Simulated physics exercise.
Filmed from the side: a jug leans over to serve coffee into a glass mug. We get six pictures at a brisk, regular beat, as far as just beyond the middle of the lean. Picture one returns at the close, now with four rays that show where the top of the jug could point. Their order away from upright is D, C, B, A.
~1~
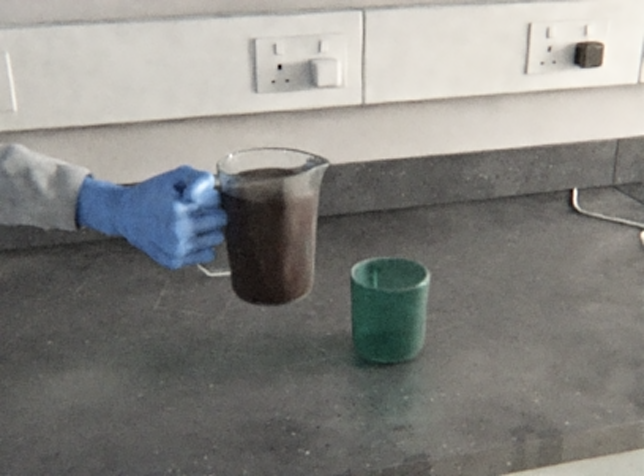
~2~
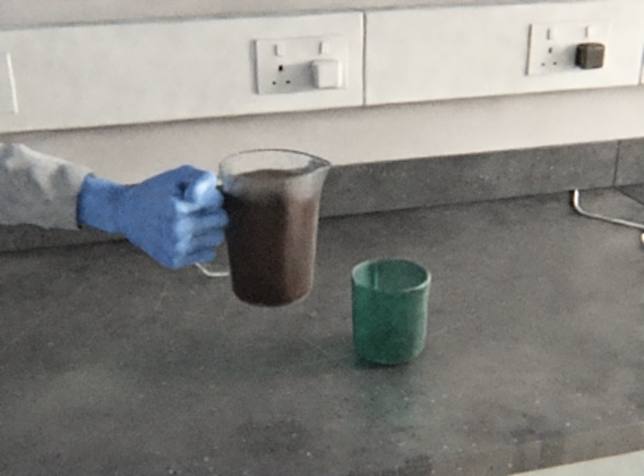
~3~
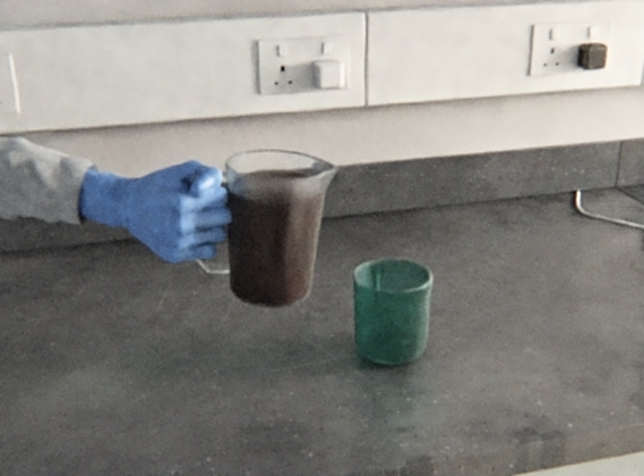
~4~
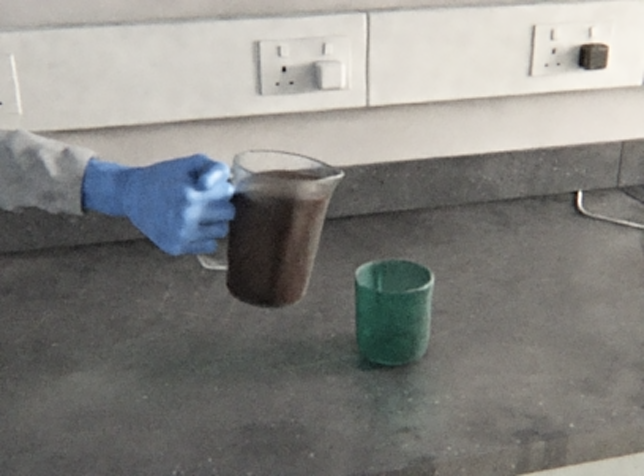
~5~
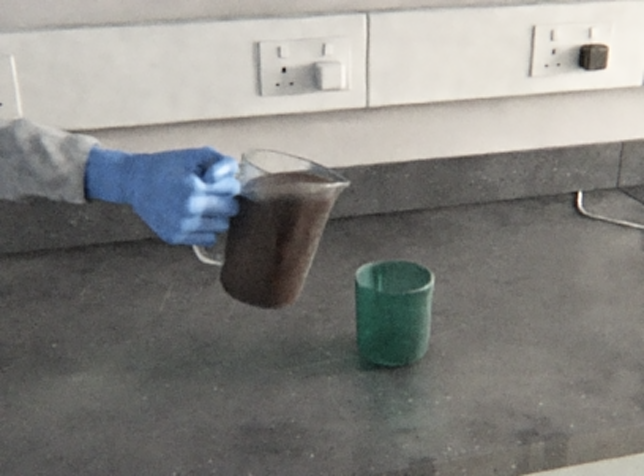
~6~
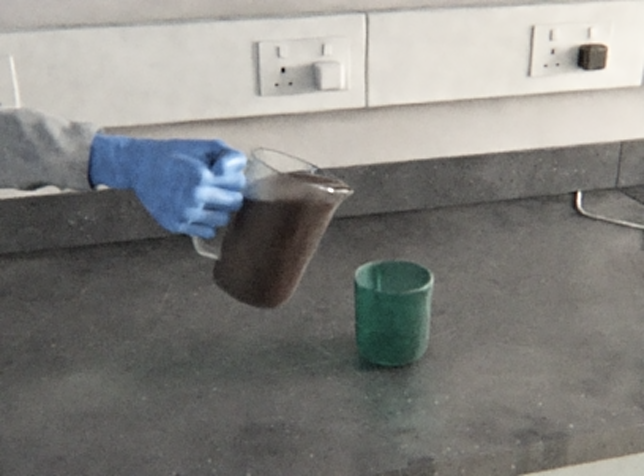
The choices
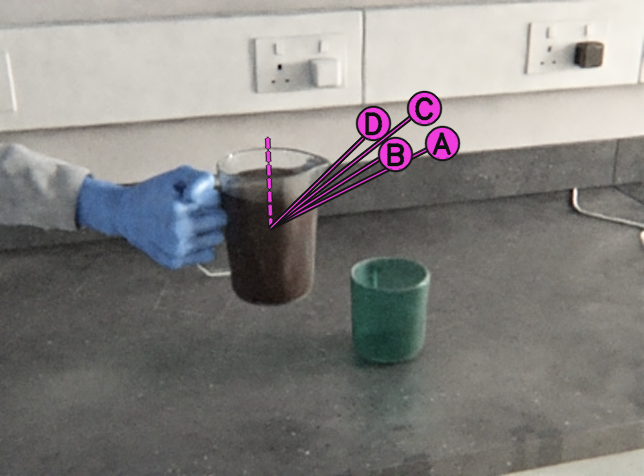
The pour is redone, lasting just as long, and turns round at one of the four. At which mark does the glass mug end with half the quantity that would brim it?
C is best.
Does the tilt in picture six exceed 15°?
Yes, it does.
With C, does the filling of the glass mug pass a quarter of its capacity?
Yes.
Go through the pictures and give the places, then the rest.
Upright, lip at (327, 161); rim of the glass mug round (390, 272); nothing has left yet.
Upright, lip at (329, 163); nothing has left yet.
Tipped about 5°, lip at (335, 167); nothing has left yet.
Tipped about 10°, lip at (341, 173); nothing has left yet.
Tipped about 17°, lip at (347, 181); nothing has left yet.
Tipped about 24°, lip at (351, 189); nothing has left yet.
On the marked copy, A at (426, 149); B at (378, 159); C at (410, 118); D at (363, 138).
Choosing A, the glass mug ends with about 80 % of what it can hold.
Choosing B, the glass mug ends with about 64 % of what it can hold.
Choosing C, the glass mug ends with about 49 % of what it can hold.
Choosing D, the glass mug ends with about 37 % of what it can hold.
